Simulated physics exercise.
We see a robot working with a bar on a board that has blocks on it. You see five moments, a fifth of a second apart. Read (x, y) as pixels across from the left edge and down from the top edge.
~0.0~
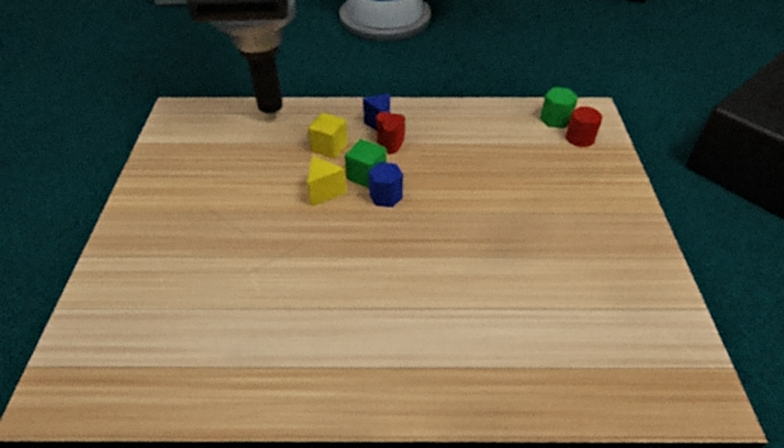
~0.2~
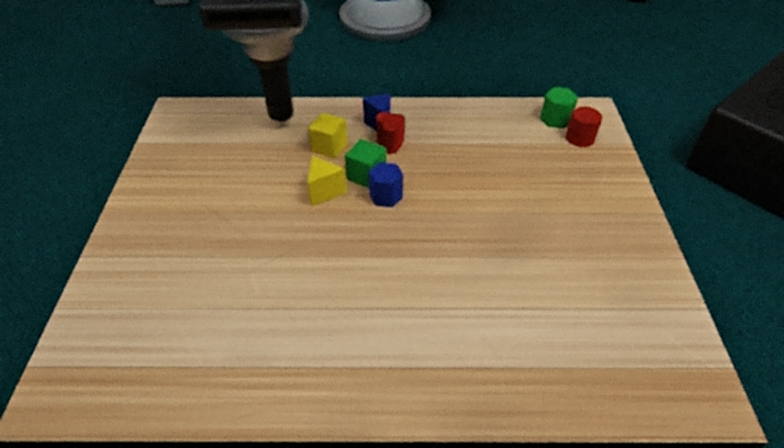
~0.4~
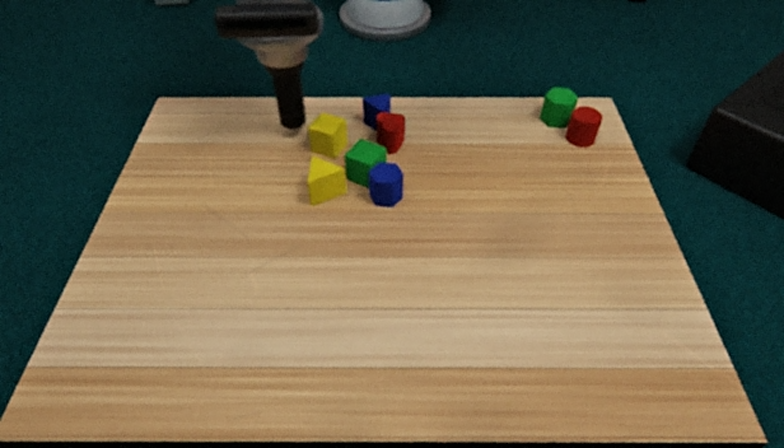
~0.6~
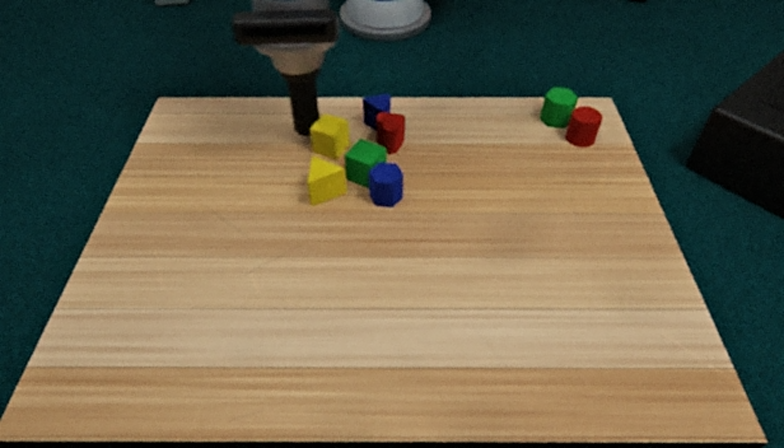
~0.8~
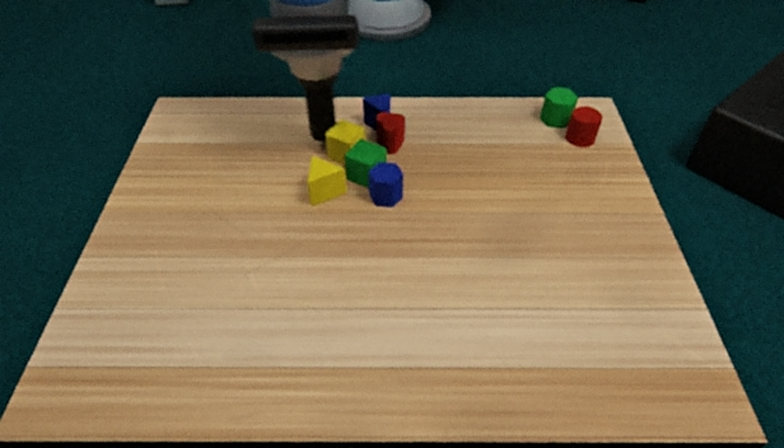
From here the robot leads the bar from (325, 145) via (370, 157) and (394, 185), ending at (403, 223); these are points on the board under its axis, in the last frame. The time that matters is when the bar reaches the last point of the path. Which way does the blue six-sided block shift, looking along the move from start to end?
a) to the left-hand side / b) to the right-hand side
b.
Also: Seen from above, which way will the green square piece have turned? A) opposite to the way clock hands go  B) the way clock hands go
B.
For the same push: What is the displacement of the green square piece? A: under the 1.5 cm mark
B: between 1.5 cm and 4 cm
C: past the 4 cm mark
C
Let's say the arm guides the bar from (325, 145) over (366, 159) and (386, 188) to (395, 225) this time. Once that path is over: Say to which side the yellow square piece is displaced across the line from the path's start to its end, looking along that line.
Seen from start to end, it moves left.
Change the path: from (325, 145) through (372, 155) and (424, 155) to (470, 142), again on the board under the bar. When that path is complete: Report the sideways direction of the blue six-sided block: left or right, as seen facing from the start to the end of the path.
Moves right.
What follows on the original path. One third of the way, bar (371, 146); yellow square piece (390, 147), turned 30° clockwise; green square piece (391, 170), turned 30° clockwise; blue six-sided block (400, 193), turned 15° clockwise.
Two thirds of the way, bar (395, 174); yellow square piece (423, 169); green square piece (414, 191), turned 80° clockwise; blue six-sided block (404, 215), turned 35° clockwise.
At the end, bar (403, 213); yellow square piece (431, 173), turned 30° anticlockwise; green square piece (435, 215), turned 40° clockwise; blue six-sided block (407, 237), turned 95° clockwise; red heart-shaped block in place.
